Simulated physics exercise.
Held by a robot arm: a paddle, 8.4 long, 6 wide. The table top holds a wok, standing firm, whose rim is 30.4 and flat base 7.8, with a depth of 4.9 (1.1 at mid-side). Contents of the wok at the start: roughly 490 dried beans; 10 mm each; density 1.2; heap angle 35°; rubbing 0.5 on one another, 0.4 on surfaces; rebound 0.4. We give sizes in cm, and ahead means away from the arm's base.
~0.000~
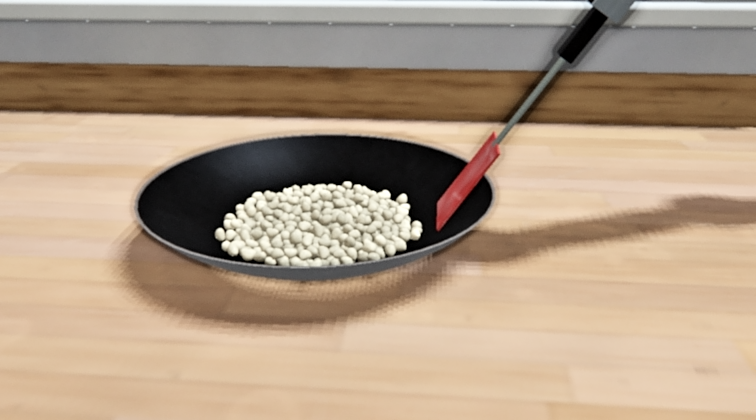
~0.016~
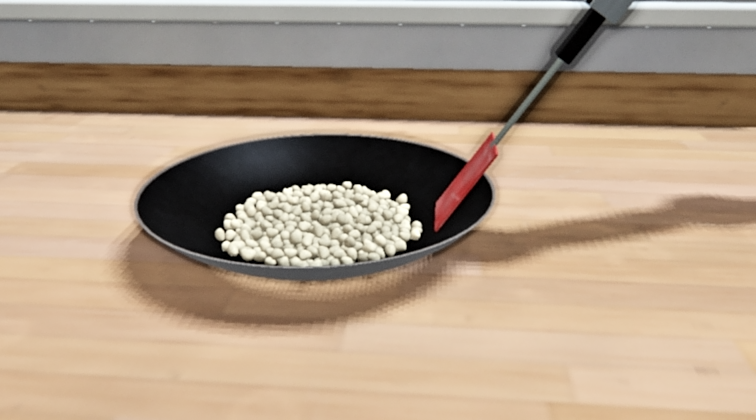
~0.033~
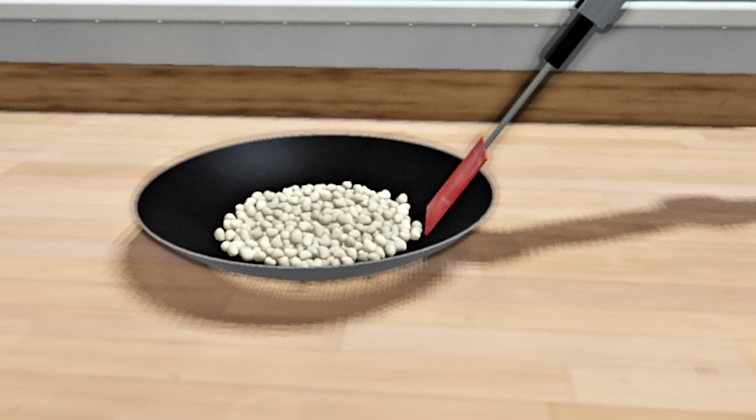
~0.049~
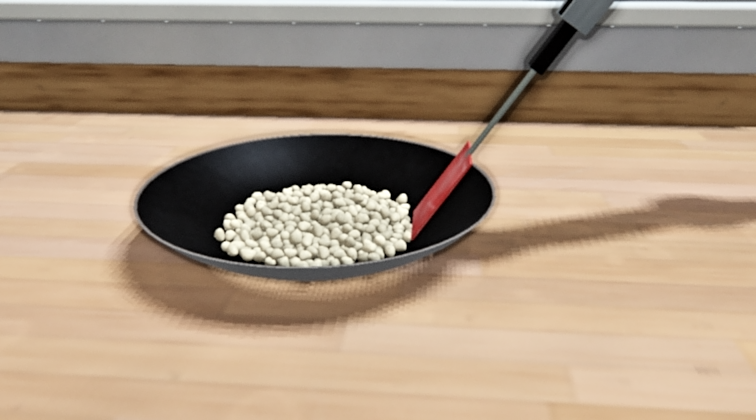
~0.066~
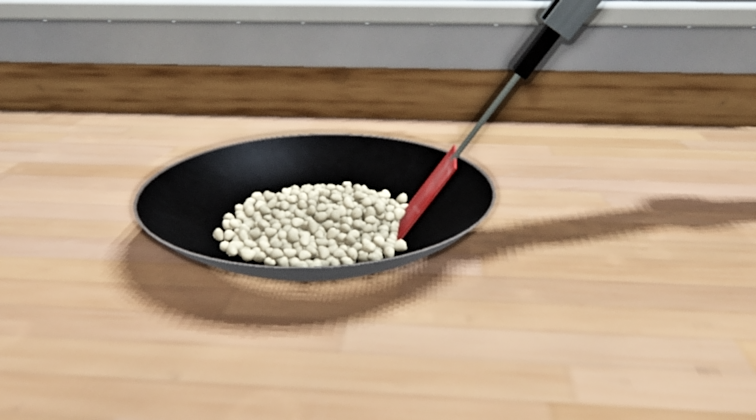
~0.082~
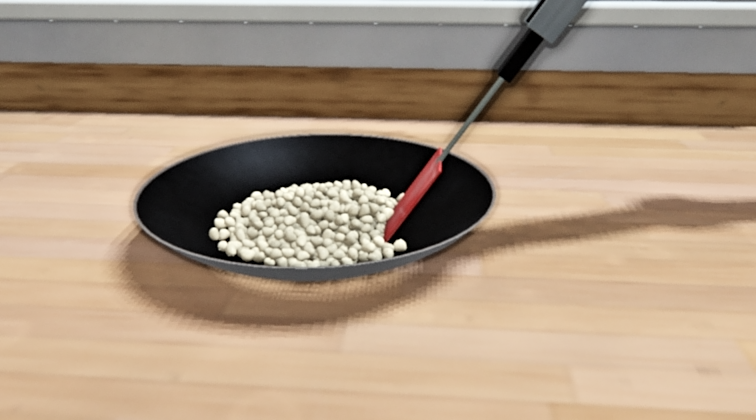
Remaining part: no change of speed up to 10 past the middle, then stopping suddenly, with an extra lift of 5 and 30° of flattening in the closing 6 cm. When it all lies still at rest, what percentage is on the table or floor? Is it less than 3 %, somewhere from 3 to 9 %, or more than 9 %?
It is from 3 to 9 %.
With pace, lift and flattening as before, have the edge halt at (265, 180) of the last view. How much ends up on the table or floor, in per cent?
About 0 per cent.
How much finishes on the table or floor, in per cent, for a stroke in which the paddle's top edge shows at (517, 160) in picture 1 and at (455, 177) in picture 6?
Roughly 5 %.
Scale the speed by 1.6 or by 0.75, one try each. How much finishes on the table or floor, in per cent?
First try around 20 %, second try around 5 %.
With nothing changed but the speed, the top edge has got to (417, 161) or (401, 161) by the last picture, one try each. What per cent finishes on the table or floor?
15 % and 20 %.
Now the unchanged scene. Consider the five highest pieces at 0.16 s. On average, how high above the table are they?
They are near 4 cm up.
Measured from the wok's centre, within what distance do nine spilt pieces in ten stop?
Distance from centre: Approx. 40 cm.
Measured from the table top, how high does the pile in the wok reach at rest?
5.5 cm.
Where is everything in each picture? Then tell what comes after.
The first picture shows paddle top edge at (497, 142), sloping 56°; upper third of the load around (322, 213), from x 220 to 415, top at y 185; 488 in the wok.
The second picture shows paddle top edge at (495, 143), sloping 56°; upper third of the load around (322, 213), from x 220 to 415, top at y 185.
The third picture shows paddle top edge at (485, 147), sloping 56°; upper third of the load around (322, 213), from x 220 to 415, top at y 185.
The fourth picture shows paddle top edge at (470, 152), sloping 56°; upper third of the load around (323, 213), from x 220 to 410, top at y 185.
The fifth picture shows paddle top edge at (455, 156), sloping 56°; upper third of the load around (322, 211), from x 220 to 405, top at y 185.
The sixth picture shows paddle top edge at (441, 159), sloping 56°; upper third of the load around (321, 209), from x 215 to 405, top at y 185; 488 in the wok.
By 0.16 s, sloping 56°, highest piece 4 above the table; 488 in the wok.
By 0.24 s, sloping 48°, highest piece 5 above the table; 488 in the wok.
By 0.47 s, sloping 26°, highest piece 6 above the table; 461 in the wok, 26 on the table or floor, 1 on the blade or in flight.
By 1.52 s, sloping 26°, highest piece 6 above the table; 461 in the wok, 27 on the table or floor.
Final count, 461 in the wok, 27 on the table or floor. That is 6 % on the table or floor.
